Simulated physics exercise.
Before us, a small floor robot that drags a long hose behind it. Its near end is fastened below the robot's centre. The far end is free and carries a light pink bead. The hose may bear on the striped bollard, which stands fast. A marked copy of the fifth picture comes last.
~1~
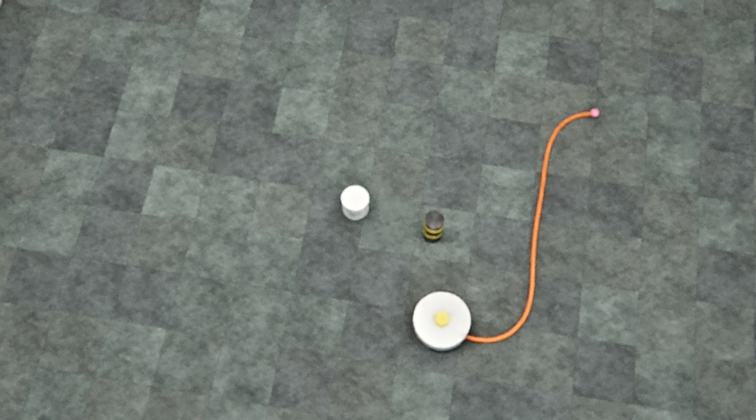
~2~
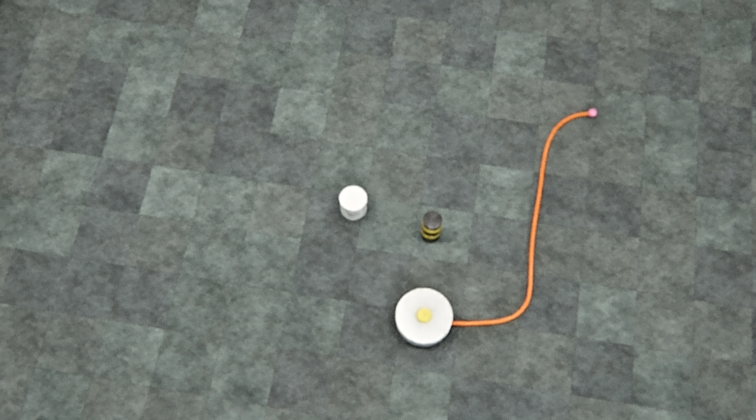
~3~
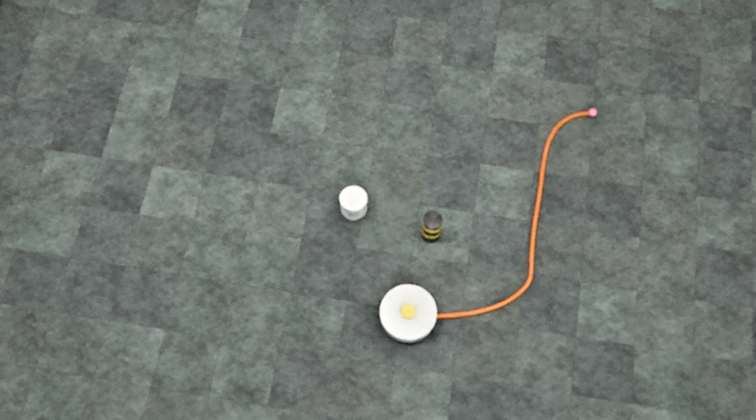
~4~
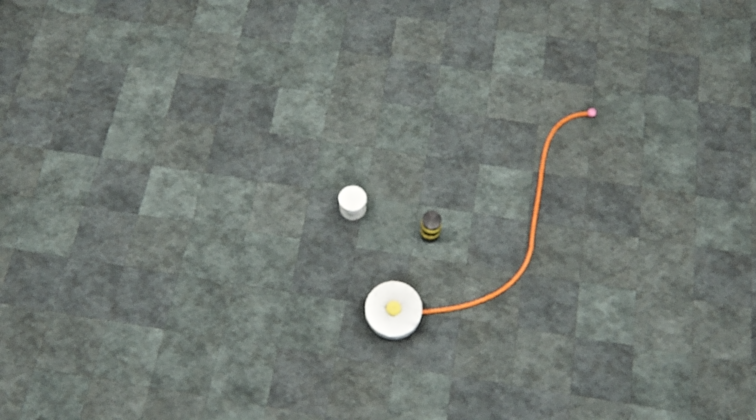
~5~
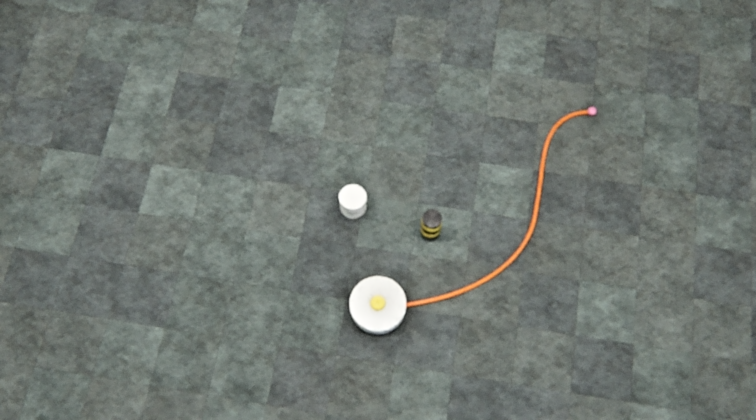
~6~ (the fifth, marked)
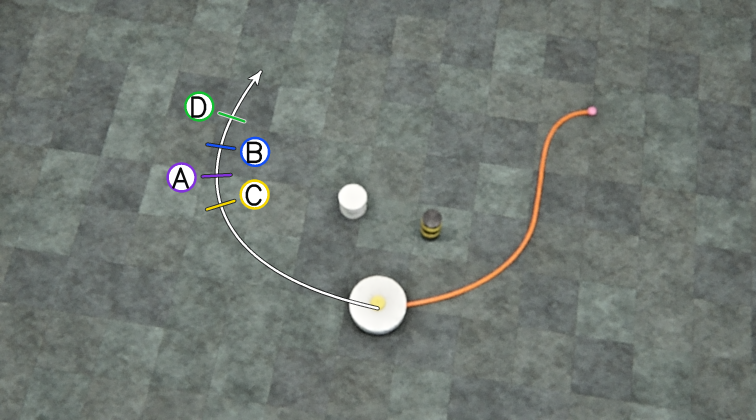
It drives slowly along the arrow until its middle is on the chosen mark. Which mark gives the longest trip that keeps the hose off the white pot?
All is well up to B.
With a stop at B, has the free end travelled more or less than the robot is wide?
More.
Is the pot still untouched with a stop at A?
Yes.
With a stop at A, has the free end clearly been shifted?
Yes.
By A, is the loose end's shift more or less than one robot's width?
More.
On the copy, A at (217, 176); B at (221, 146); C at (221, 205); D at (232, 117); the route from (378, 308) via (225, 216) to (261, 72).
On B. First, robot (287, 274), middle of the hose (458, 229), free end (571, 123).
Then, robot (224, 213), middle of the hose (398, 243), free end (534, 163).
Finally, robot (219, 142), middle of the hose (365, 229), free end (509, 183); only the bollard has been touched, if anything.
By contrast, A is safe but short; C is safe but short; D brings the hose against the pot.
